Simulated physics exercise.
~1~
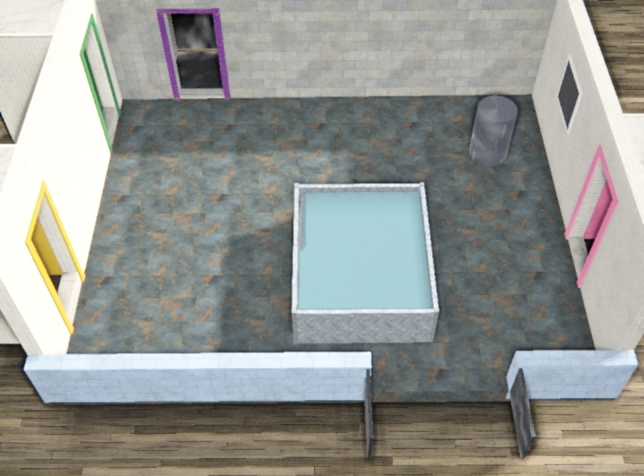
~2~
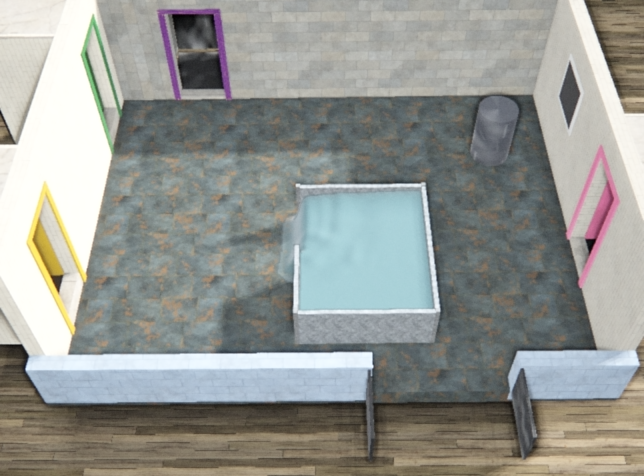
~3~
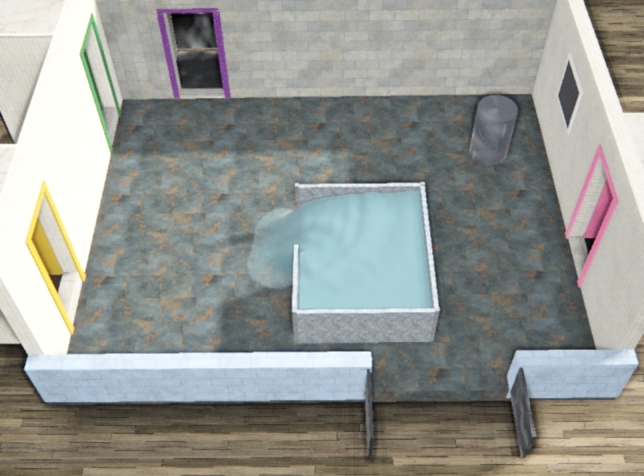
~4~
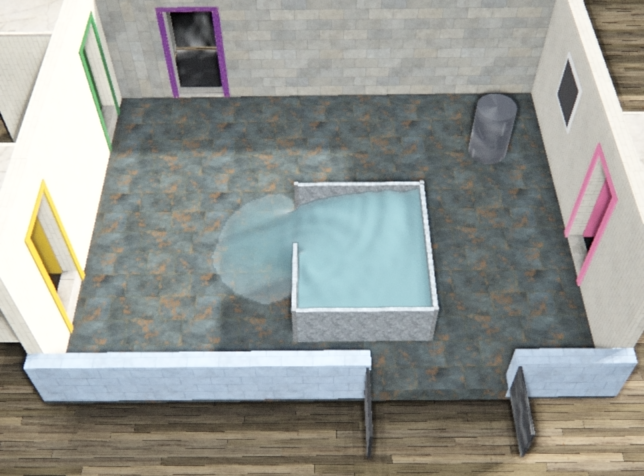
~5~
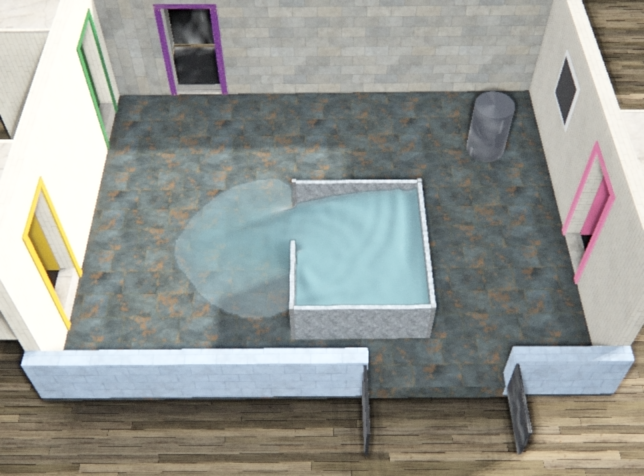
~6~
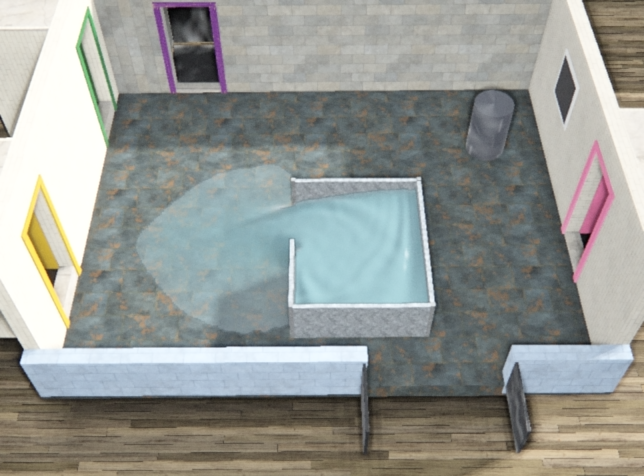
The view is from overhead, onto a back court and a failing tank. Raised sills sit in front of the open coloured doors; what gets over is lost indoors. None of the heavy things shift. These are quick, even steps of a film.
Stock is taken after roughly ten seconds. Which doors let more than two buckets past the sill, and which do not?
Here is the split: The pink door keeps it to two or fewer; the purple door lets more through; the green door keeps it to two or fewer; the yellow door keeps it to two or fewer.
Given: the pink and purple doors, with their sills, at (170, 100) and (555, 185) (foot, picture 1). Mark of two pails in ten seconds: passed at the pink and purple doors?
The pink door gets past the limit, and the purple door comes up short as well.
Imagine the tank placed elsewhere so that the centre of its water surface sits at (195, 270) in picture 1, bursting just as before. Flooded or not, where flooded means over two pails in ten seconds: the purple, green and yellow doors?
The purple door exceeds the limit; the green door stays within the limit; the yellow door exceeds the limit.
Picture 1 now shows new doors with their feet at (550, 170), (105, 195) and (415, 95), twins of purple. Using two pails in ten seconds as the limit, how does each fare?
Falls short; exceeds the limit; falls short.
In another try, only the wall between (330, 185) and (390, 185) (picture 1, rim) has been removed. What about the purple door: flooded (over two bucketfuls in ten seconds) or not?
Purple exceeds the limit.
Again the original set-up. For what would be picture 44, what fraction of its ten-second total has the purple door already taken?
Around 55 percent.
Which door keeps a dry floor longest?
It's the pink door.
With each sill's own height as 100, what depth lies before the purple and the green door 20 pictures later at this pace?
I'd say around 280 and 90 in a hundred.
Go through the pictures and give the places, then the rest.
The first picture shows the tank at (362, 247) is whole and still.
In the second picture, water pours out at (300, 238) and has run to (289, 278).
In the third picture, water pours out at (299, 238) and has run to (256, 275).
In the fourth picture, the front is at (217, 262), out from the gap at (299, 238).
In the fifth picture, the front is at (180, 254), out from the gap at (297, 236).
In the sixth picture, the front is at (143, 236), out from the gap at (296, 234).
A moment on, water covers 30 % of the floor; the pink door not reached, the purple door not reached, the green door not reached, the yellow door wet at the sill, nothing in.
Next, water covers 40 % of the floor; the pink door not reached, the purple door not reached, the green door wet at the sill, nothing in, the yellow door wet at the sill, nothing in.
Then, water covers 40 % of the floor; the pink door not reached, the purple door under two buckets in, the green door wet at the sill, nothing in, the yellow door wet at the sill, nothing in.
Later, water covers 75 % of the floor; the pink door not reached, the purple door over two buckets in, the green door under two buckets in, the yellow door wet at the sill, nothing in.
In the end, water covers 95 % of the floor; the pink door wet at the sill, nothing in, the purple door far over two buckets in, the green door under two buckets in, the yellow door wet at the sill, nothing in.
